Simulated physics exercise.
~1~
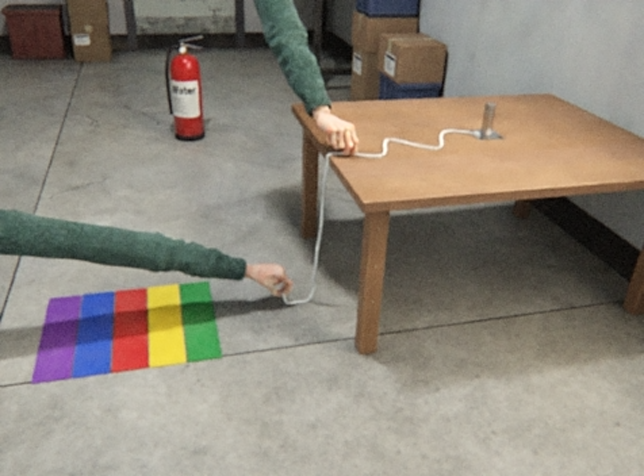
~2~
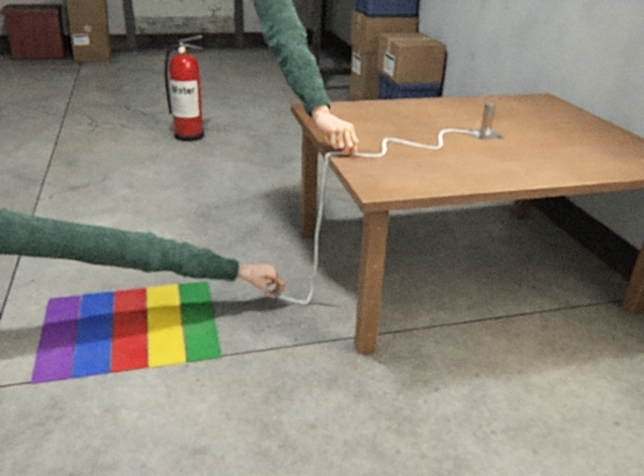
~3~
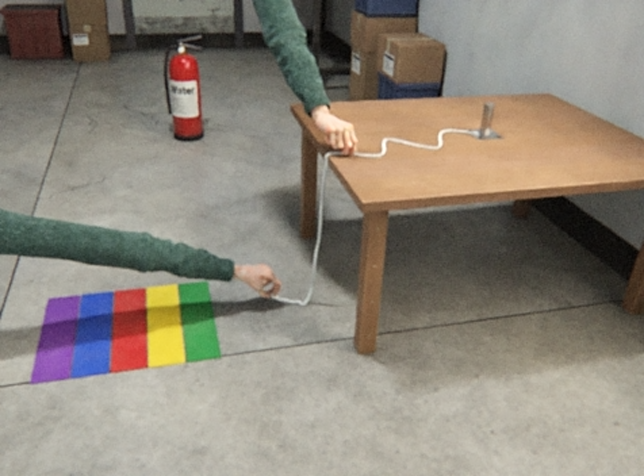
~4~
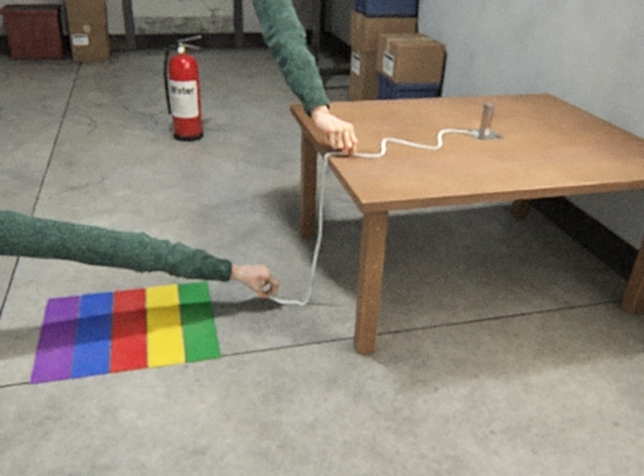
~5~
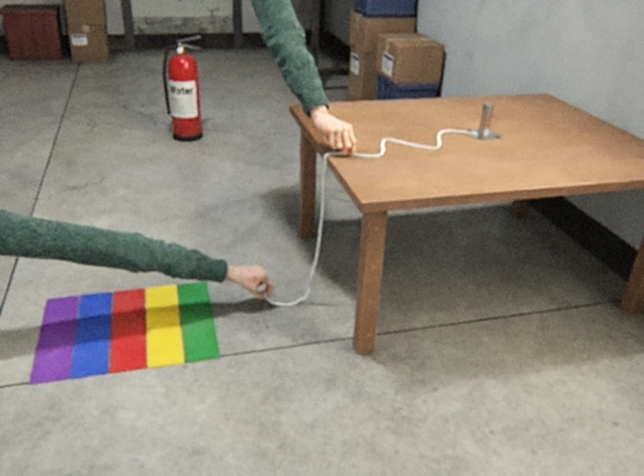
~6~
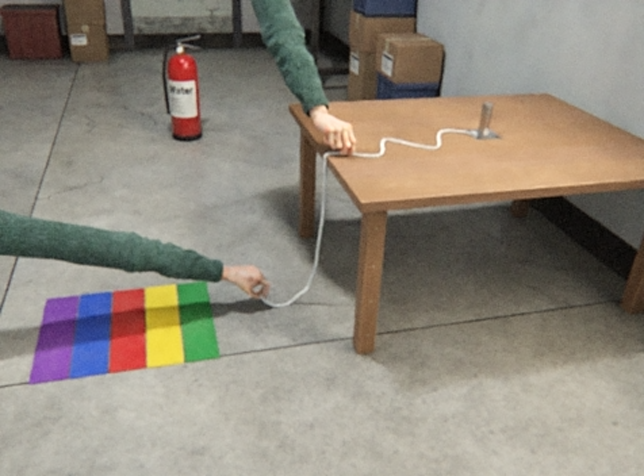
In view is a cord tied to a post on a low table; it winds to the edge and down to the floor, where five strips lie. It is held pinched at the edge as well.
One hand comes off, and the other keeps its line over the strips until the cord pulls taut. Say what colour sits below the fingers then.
It is blue.
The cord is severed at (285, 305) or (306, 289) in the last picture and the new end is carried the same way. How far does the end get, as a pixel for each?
The pixels are (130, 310) and (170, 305), in that order.
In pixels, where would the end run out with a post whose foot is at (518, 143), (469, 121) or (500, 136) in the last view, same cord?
Roughly (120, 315), then (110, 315), then (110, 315).
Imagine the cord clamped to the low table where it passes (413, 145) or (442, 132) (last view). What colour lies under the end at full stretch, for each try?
First try red, second try blue.
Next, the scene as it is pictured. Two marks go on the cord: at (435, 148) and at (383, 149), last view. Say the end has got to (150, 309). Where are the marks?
The first one ends up at (401, 143) and the second one at (328, 153).
Early on, end near (151, 309); over yellow.
Midway, end near (113, 314); over red.
At the end of the slack, end near (89, 317); over blue. The end stops over the blue strip.
